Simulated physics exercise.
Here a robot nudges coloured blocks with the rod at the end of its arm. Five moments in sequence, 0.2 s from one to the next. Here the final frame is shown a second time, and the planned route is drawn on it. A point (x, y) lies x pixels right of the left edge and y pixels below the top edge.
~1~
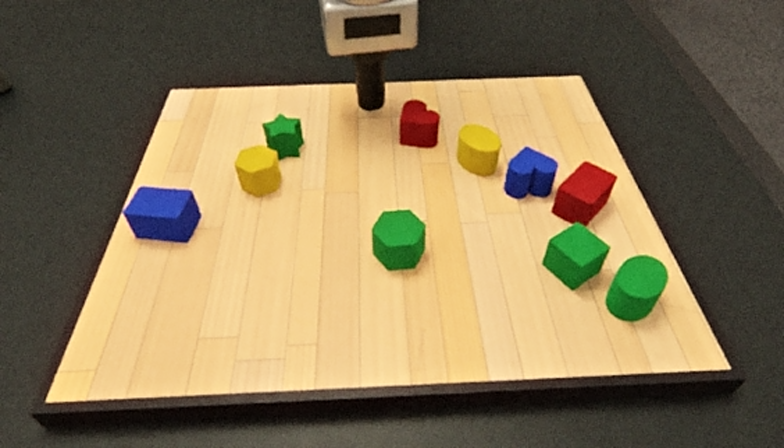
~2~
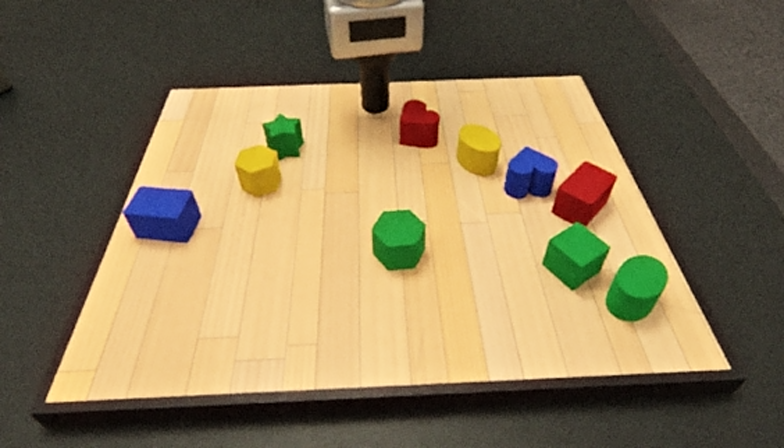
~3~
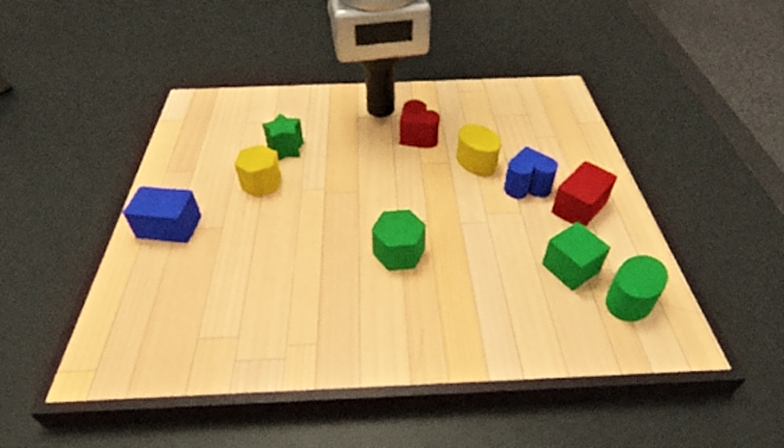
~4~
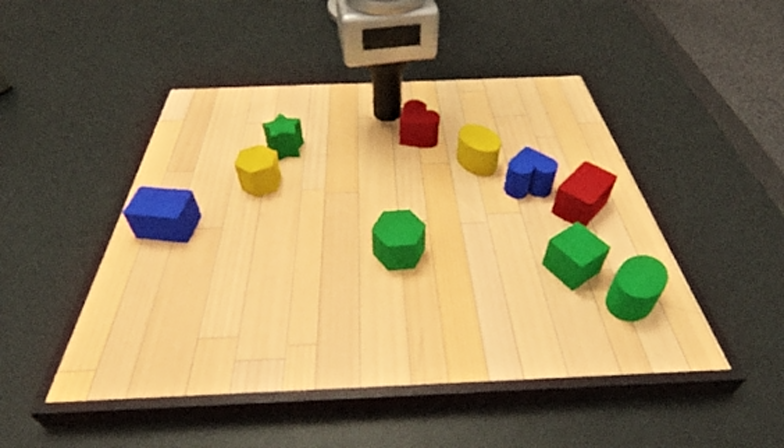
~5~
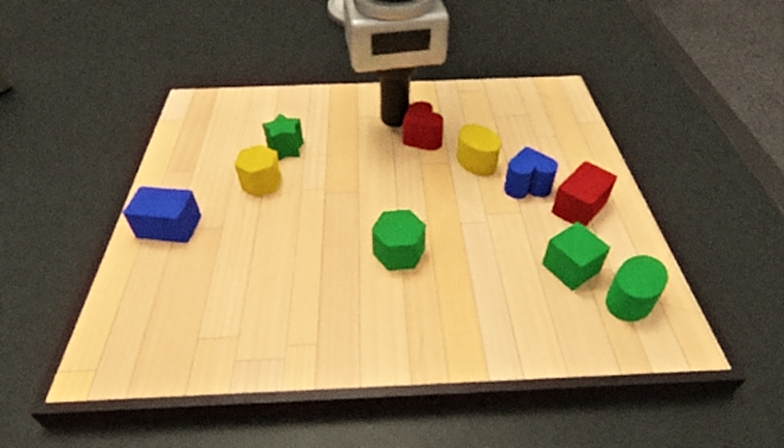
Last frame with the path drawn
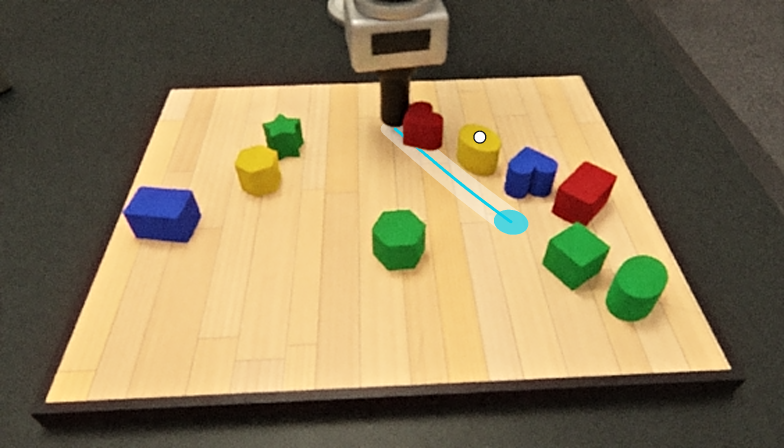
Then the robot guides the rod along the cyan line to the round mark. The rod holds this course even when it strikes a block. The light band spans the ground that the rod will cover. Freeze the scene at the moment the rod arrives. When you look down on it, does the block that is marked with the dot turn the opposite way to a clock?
No, I don't think so.
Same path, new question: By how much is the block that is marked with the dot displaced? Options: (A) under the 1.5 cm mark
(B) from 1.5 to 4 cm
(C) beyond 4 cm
The one that fits is B, from 1.5 to 4 cm.
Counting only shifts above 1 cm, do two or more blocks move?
Short answer: Yes.
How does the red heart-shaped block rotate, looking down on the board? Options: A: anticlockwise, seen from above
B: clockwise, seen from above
Answer: A.
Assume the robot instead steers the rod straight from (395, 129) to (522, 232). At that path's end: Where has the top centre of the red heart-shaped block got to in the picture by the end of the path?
The centre of its top will be at (462, 123).
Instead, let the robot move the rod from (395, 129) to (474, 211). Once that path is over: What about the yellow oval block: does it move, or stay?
Moved.
The line goes from (395, 129) directly to (511, 222); the dot is on the yellow oval block.
What follows on the original path. One third of the way, rod at (430, 148); red heart-shaped block at (459, 124), turned 35° anticlockwise; yellow oval block at (496, 140), turned 35° clockwise.
Two thirds of the way, rod at (468, 179); red heart-shaped block at (462, 124), turned 45° anticlockwise; yellow oval block at (497, 140), turned 40° clockwise.
At the end, rod at (513, 212); red heart-shaped block at (462, 124), turned 45° anticlockwise; yellow oval block at (497, 140), turned 40° clockwise; blue heart-shaped block unmoved.
